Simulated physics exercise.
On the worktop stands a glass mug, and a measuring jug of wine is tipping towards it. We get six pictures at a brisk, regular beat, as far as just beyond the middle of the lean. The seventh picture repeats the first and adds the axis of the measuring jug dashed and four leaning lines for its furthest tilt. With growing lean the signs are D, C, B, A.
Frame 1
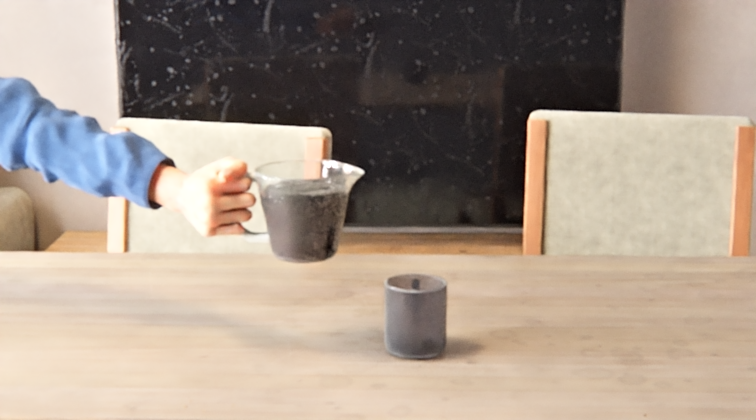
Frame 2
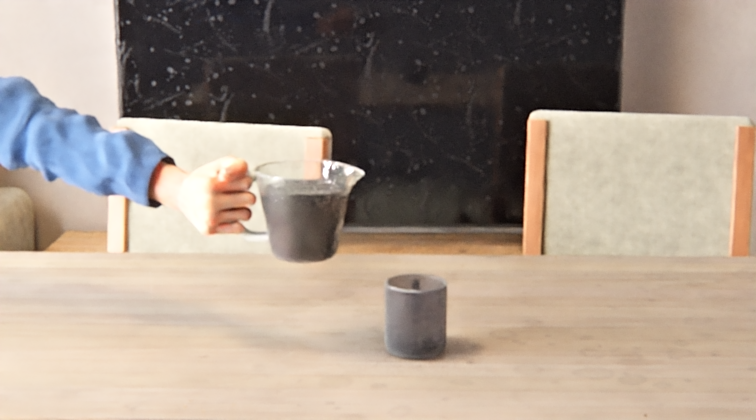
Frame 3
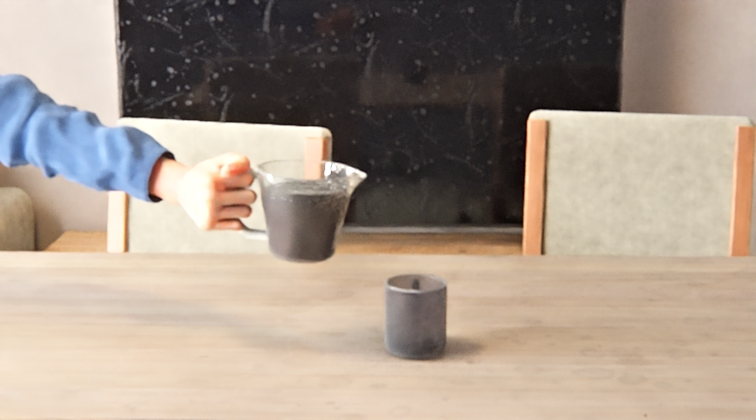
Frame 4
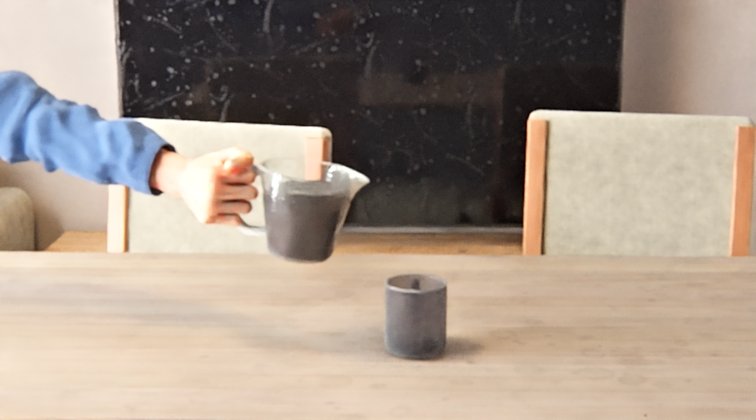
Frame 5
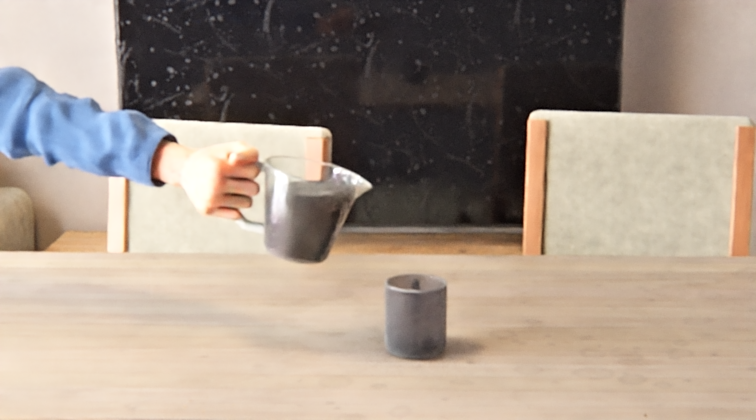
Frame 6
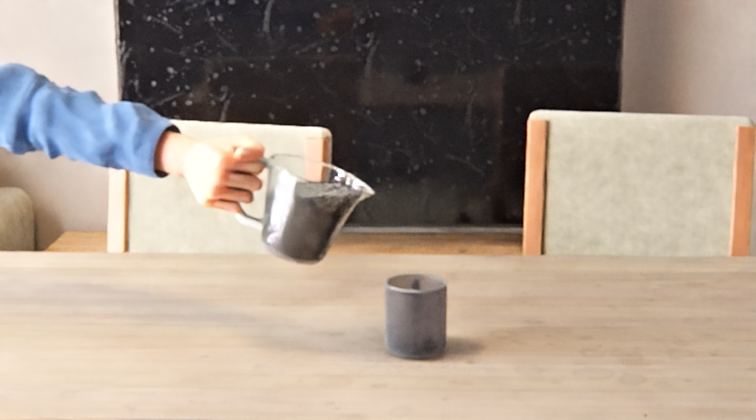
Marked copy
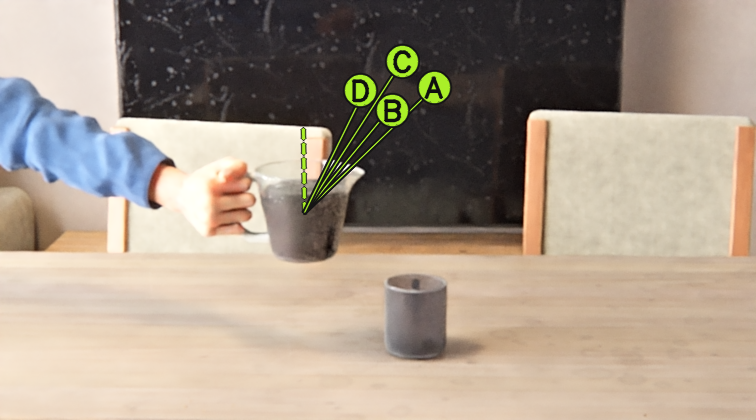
A hand in a blue sleeve held a clear measuring jug of dark liquid above a table, then slowly tilted it a little to the right, near a small dark mug, without anything pouring out.
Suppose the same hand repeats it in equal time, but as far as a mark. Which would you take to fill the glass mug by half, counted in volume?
The answer is tilt A.
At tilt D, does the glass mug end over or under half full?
Under half.
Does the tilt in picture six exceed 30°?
No.
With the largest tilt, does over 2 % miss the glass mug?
No, it does not.
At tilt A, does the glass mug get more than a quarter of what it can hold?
Yes.
On the marked copy, A at (422, 99); B at (379, 121); C at (392, 75); D at (356, 107).
If A is chosen, the glass mug ends with about 51 % of what it can hold.
If B is chosen, the glass mug ends with about 34 % of what it can hold.
If C is chosen, the glass mug ends with about 20 % of what it can hold.
If D is chosen, the glass mug ends with about 7 % of what it can hold.
